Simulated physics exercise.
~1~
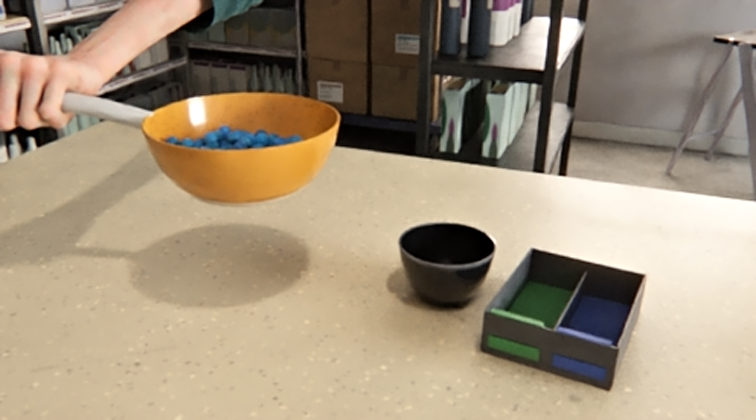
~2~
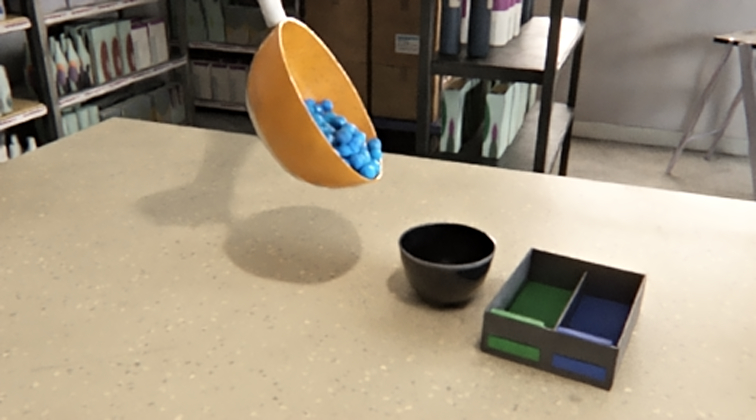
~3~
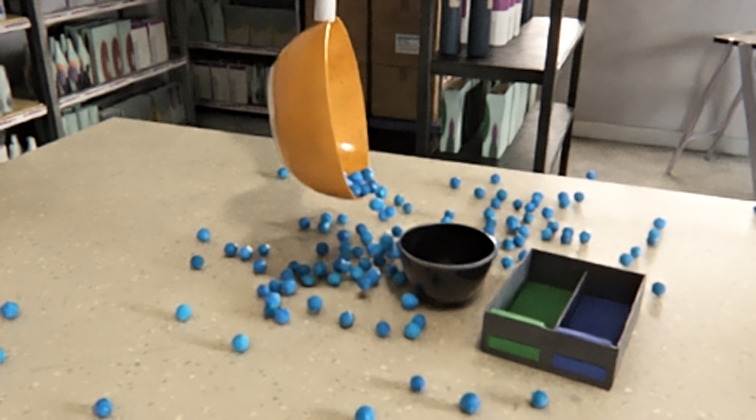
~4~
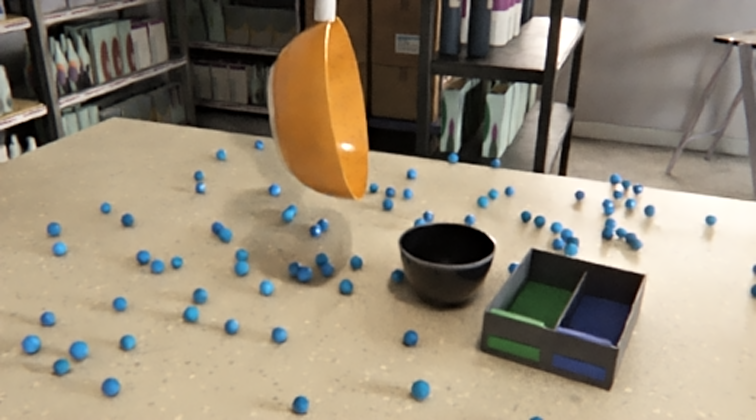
At first, a hand at the left holds an orange bowl of small blue balls by its pale handle above a speckled table, where a small black bowl and a dark tin with green and blue sections stand. The orange bowl moves right and tips, and the balls slide toward its lower rim. It then turns onto its side, and the balls pour out, landing mostly around the black bowl and bouncing across the table. The orange bowl stays tipped and empties. Finally, blue balls lie widely scattered over the tabletop, while the tin's sections look empty.
